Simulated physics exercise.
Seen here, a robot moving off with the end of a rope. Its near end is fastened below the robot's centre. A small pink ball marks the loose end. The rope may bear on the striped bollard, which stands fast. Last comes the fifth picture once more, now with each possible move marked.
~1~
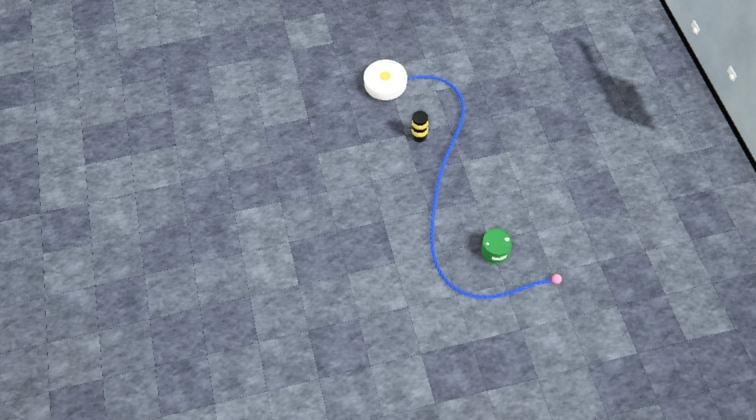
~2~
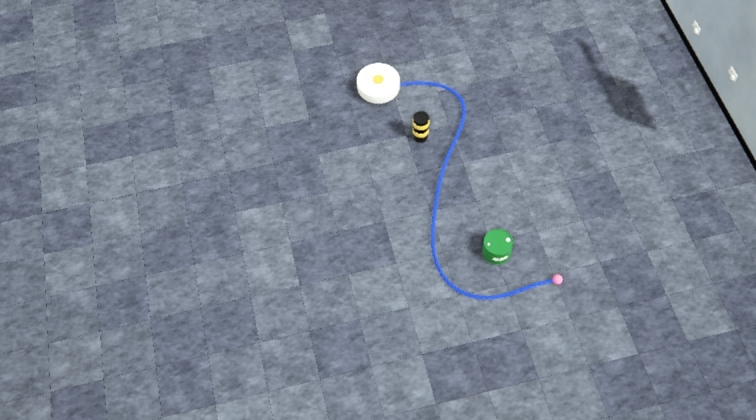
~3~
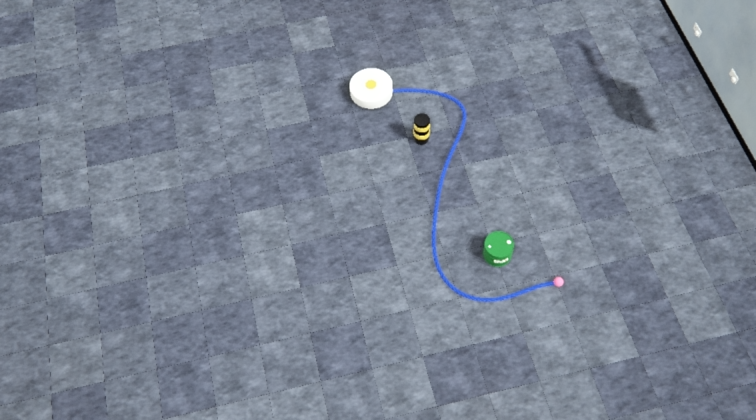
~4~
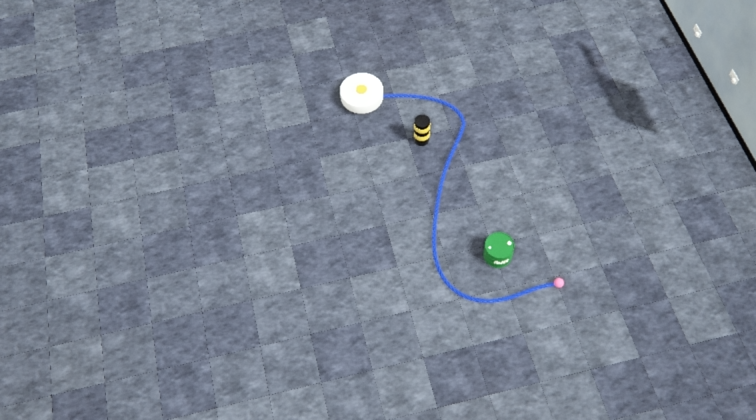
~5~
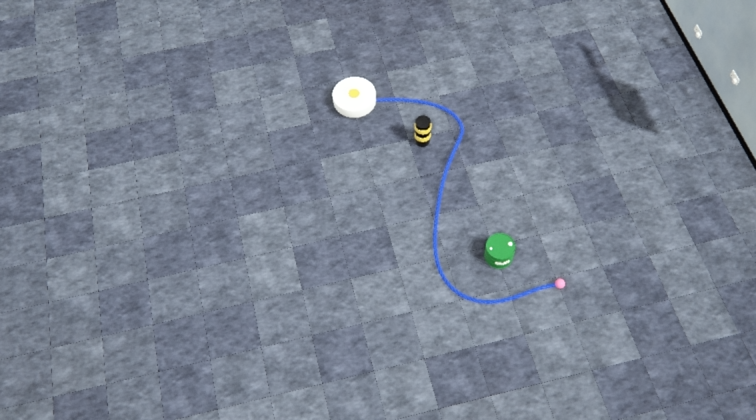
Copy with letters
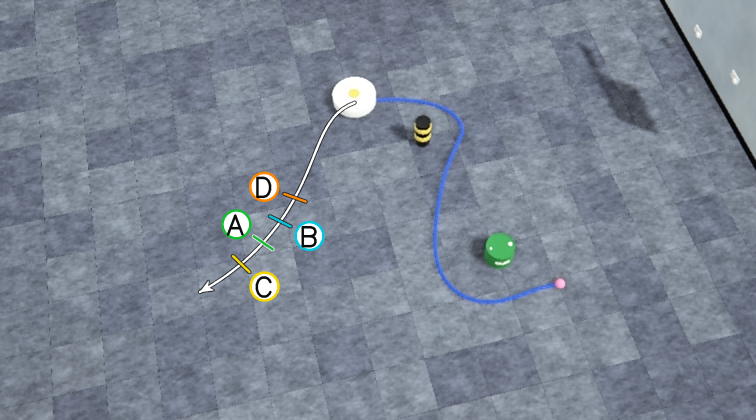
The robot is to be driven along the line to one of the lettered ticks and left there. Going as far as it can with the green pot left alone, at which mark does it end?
Up to mark B.
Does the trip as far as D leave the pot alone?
For that mark, yes.
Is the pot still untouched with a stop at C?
No.
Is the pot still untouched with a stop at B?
For that mark, yes.
On the copy, A at (263, 243); B at (280, 221); C at (241, 264); D at (295, 198); the route from (355, 103) via (295, 198) to (200, 292).
On B. First, robot (321, 133), middle of the rope (440, 198), free end (560, 284).
Then, robot (302, 179), middle of the rope (436, 195), free end (560, 284).
Finally, robot (279, 217), middle of the rope (436, 161), free end (559, 284); only the bollard has been touched, if anything.
By contrast, A brings the rope against the pot; C brings the rope against the pot; D is safe but short.
